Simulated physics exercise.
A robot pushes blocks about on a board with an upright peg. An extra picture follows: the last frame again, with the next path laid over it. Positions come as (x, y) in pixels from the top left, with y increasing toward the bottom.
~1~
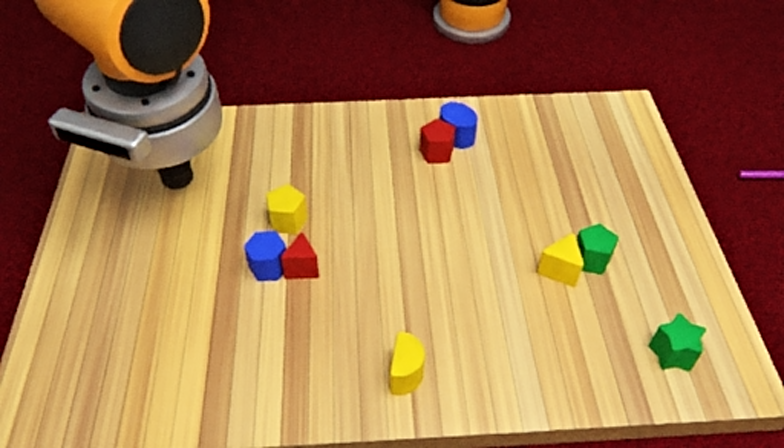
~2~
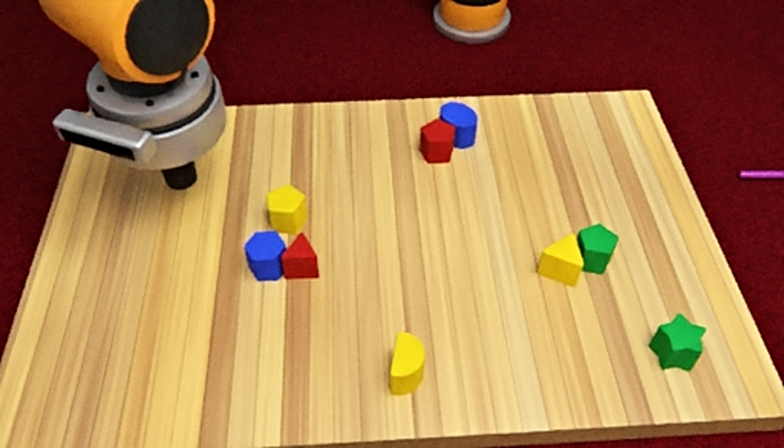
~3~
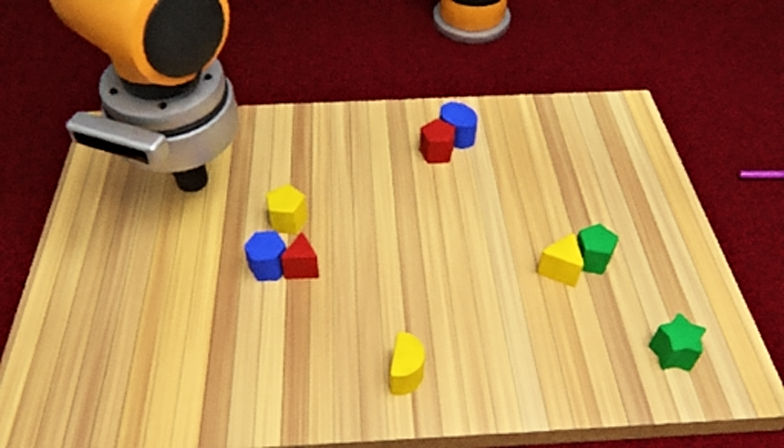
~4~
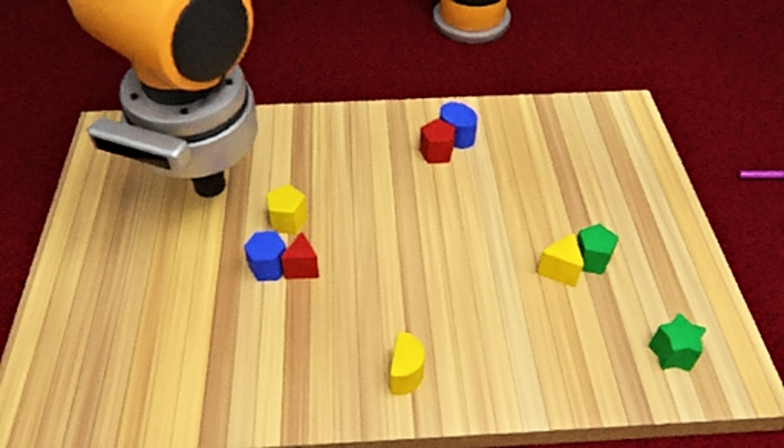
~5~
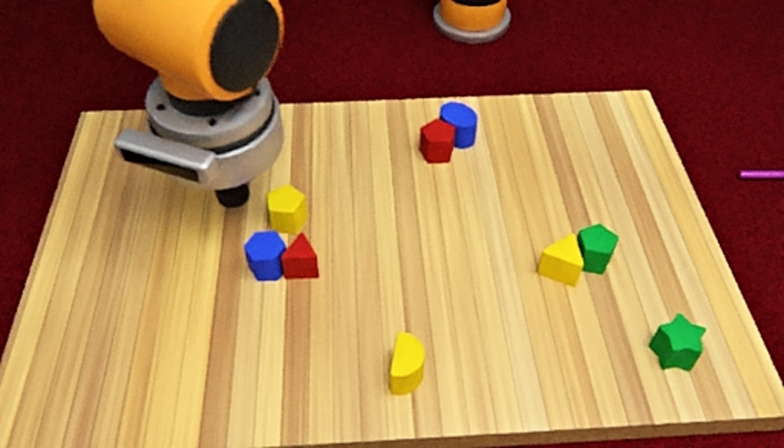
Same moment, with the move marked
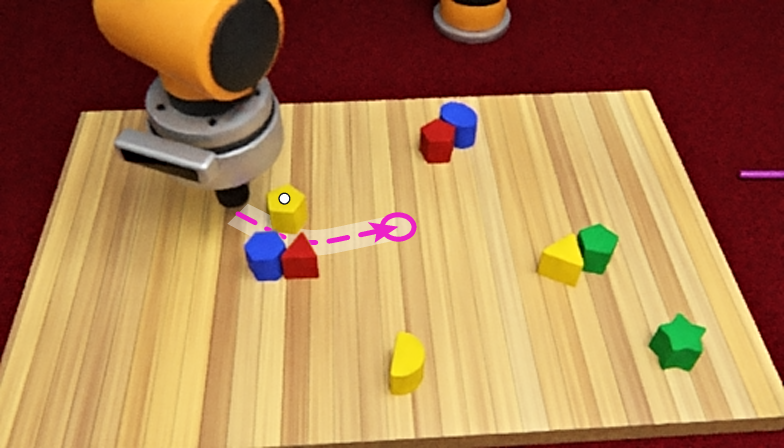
An orange robot arm moved its dark peg slowly to the right and slightly down over a wooden board, nearing the yellow pentagon and blue hexagon, while all the coloured blocks stayed still.
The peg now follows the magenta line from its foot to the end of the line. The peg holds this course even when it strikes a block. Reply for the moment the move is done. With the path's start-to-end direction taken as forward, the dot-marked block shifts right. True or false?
My answer: False.
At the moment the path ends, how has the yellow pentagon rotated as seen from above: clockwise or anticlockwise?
Rotates counter-clockwise.
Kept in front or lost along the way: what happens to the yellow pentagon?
Slid off.
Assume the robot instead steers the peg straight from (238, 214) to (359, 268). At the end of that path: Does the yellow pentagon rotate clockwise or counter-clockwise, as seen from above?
Watching from overhead, you'd notice the yellow pentagon rotating counter-clockwise.
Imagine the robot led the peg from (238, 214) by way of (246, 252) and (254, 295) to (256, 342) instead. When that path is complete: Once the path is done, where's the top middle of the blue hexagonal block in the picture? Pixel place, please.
If I read the scene right, the answer is (289, 282).
Path on the board, from (238, 214) over (284, 237) and (341, 239) to (398, 227); the dot is on the yellow pentagon.
On the path given first. One third of the way, peg (281, 221); yellow pentagon (312, 202), turned 35° anticlockwise.
Two thirds of the way, peg (341, 222); yellow pentagon (344, 191), turned 85° anticlockwise; red three-sided block (303, 249), turned 20° clockwise.
At the end, peg (398, 211); blue hexagonal block in place; yellow pentagon (346, 190), turned 95° anticlockwise; red three-sided block (303, 249), turned 20° clockwise.
